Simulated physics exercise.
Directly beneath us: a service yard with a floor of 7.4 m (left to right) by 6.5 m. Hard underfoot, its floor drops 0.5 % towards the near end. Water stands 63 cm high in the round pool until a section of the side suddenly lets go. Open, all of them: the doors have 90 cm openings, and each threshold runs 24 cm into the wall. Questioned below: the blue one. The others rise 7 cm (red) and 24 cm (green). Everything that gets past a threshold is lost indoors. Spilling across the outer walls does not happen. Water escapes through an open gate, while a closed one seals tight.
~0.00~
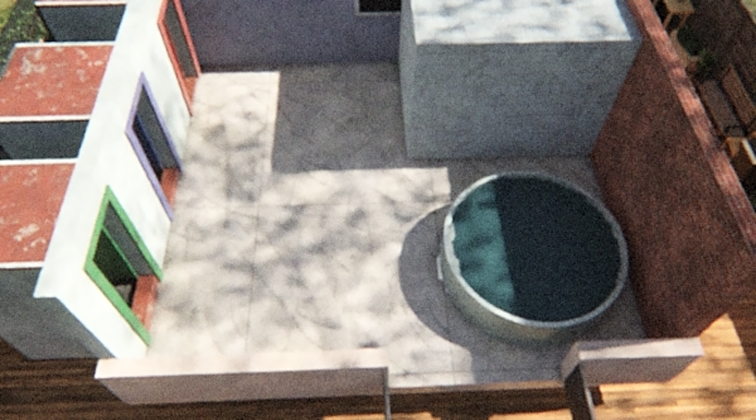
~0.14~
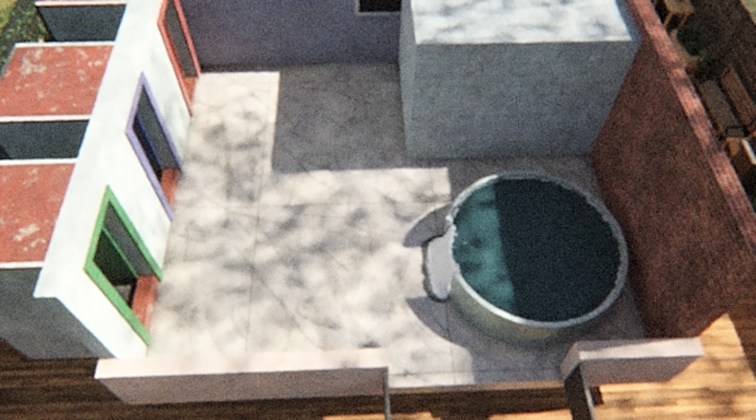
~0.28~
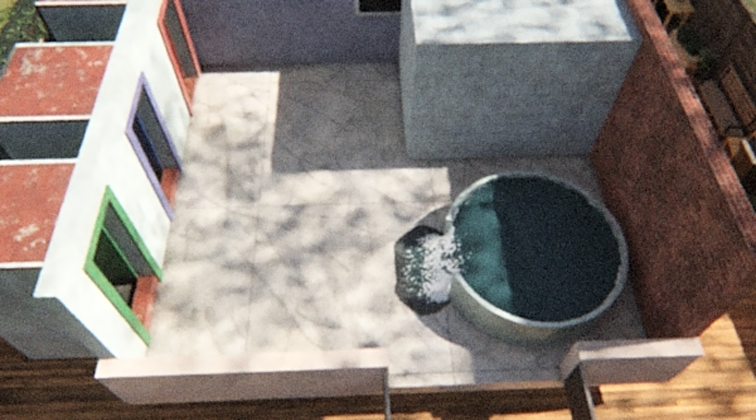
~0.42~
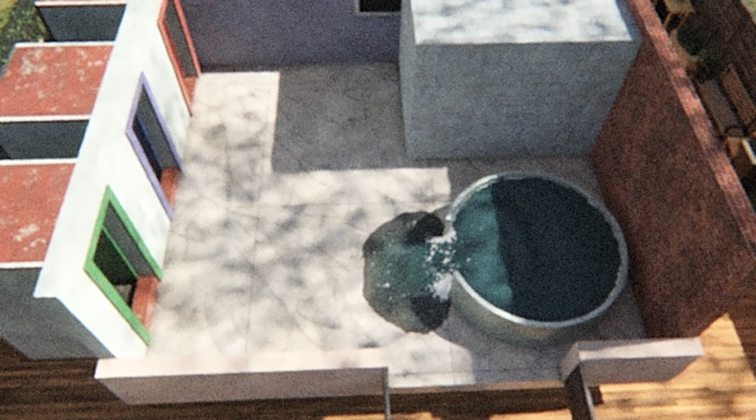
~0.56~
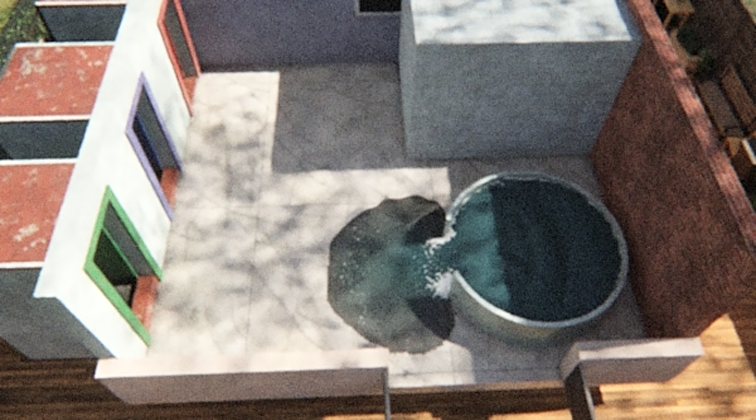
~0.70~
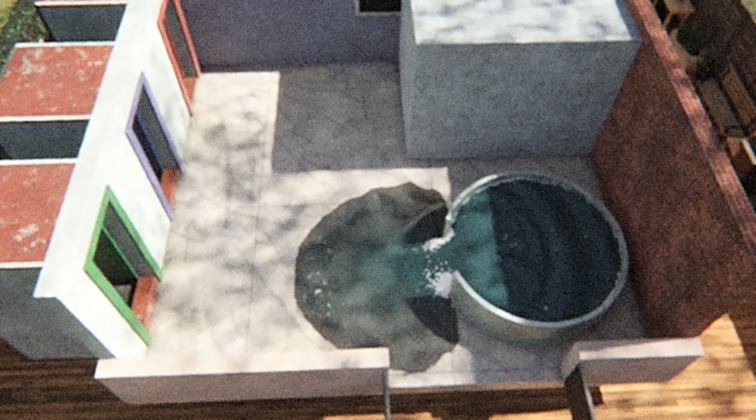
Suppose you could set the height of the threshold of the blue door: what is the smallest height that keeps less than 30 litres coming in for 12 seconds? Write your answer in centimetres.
The smallest such height is close to 11.5 cm.
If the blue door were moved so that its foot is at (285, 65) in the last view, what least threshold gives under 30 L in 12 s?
You'd want it roughly 9.0 cm high.
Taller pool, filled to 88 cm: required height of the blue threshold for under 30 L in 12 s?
Required height: Approx. 18 cm.
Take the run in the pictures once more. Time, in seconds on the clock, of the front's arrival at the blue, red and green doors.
Front log: Blue = 2.0 s, red = 3.0 s, green = 1.6 s.
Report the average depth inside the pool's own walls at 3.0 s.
37 cm, roughly.
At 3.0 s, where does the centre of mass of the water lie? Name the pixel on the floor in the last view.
Centre of the water: Approx. (413, 263) px.
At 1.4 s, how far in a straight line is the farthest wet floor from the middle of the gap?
Roughly 4.2 metres.
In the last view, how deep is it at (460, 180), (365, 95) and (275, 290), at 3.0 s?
0, 0 and 4 cm, respectively.
After 1.4 s water covers 35 % of the floor, deepest (32 cm) near (434, 269); it has not reached the blue door.
After 3.0 s water covers 60 % of the floor, deepest (33 cm) near (184, 353); 17 cm at the blue door, 3 litres in over its 15 cm threshold.
After 12.0 s water covers 90 % of the floor, deepest (16 cm) near (357, 347); 10 cm at the blue door, 6 litres in over its 15 cm threshold.
At the blue door as built, the water arrived by 2.0 s and peaked near 19 cm at 2.8 s.
Run again over the same 12 s with other heights there, 48 litres in over 10 cm, 13 litres over 13.5 cm. The limit of 30 litres is kept from about 11.5 cm up.
